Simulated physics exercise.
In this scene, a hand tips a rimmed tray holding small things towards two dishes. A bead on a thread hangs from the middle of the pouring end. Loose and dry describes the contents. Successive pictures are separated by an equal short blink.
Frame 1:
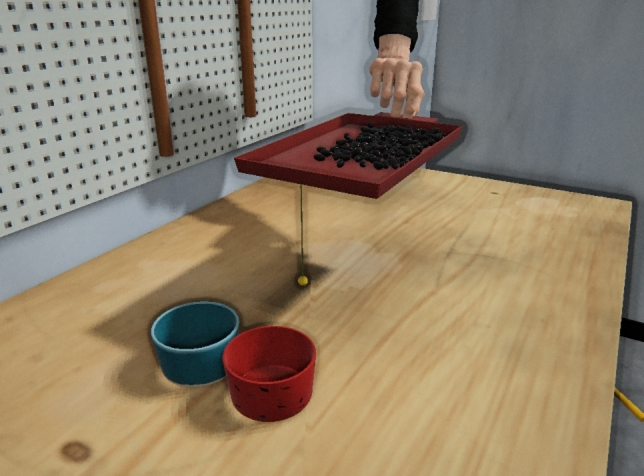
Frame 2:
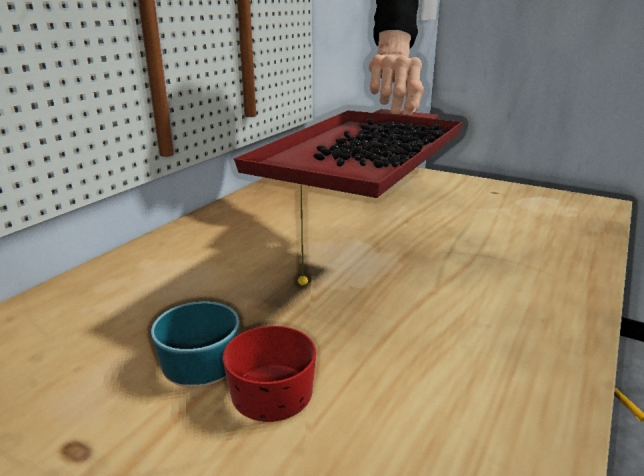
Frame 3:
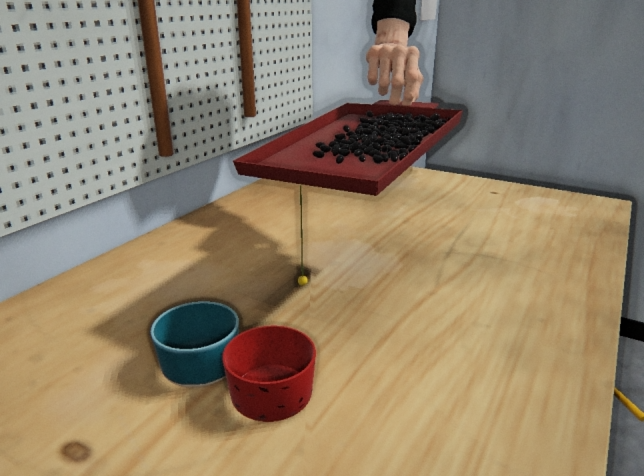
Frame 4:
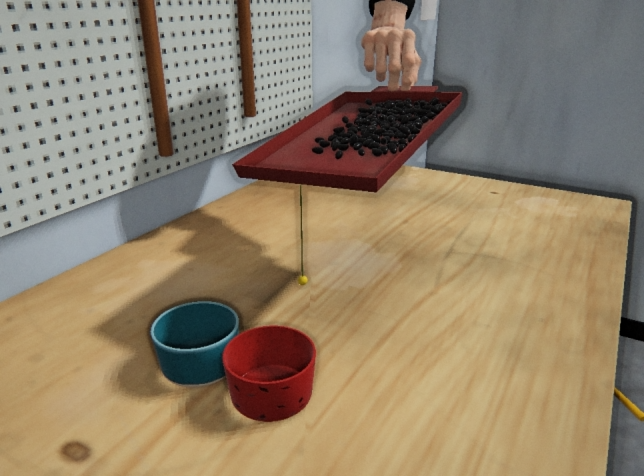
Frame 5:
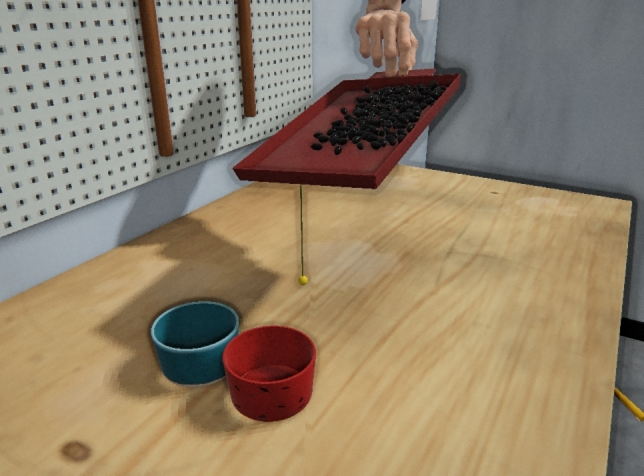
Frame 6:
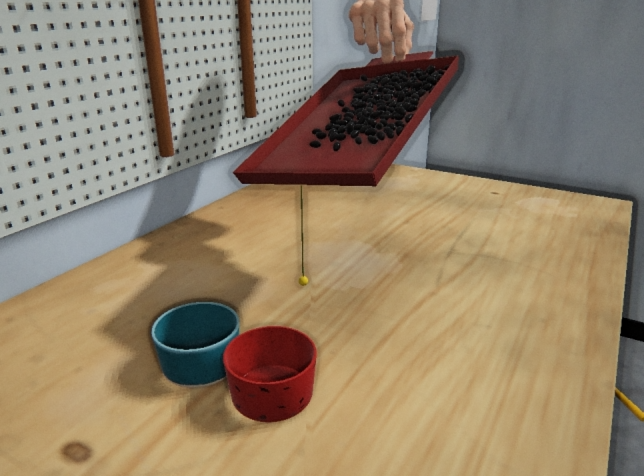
At the start, a hand holds a red rimmed tray of black beans almost level above a wooden table with a teal dish and a red dish. The hand then steadily raises the far end, so the tray slopes more steeply towards the dishes and its pouring edge dips slightly at the left corner.
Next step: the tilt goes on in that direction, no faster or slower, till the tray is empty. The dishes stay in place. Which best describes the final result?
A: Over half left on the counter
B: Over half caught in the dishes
Over half left on the counter (A).
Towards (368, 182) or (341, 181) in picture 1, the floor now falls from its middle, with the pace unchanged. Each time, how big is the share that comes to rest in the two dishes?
0 % and 10 %.
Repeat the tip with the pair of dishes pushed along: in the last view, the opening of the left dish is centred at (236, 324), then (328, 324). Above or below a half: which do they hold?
In order, they'd catch a minor share, and next a minor share.
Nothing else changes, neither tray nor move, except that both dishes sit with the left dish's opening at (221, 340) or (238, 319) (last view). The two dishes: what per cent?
First try: Roughly 0 per cent; second try: Roughly 20 per cent.
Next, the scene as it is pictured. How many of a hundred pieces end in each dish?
The left dish keeps near 0 in a hundred, the right dish near 0 in a hundred.
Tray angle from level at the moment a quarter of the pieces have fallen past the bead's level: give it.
Roughly 85 degrees of tilt.
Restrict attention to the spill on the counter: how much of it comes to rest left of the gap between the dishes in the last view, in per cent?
Share to the left: Near 50 per cent.
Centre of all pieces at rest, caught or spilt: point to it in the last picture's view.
Close to (232, 322) in the last picture.
Shortly afterwards, tray tipped steeply; all but a few on the tray; a little in the air.
Next, tray tipped right over; near two thirds on the tray; only a few in the left dish; near a quarter outside both; only a few in the air.
Some moments later, tray tipped past a quarter turn; only a few in the left dish; all but a few outside both.
In the end, tray tipped past a quarter turn; none at all in the right dish; only a few in the left dish; all but a few outside both.
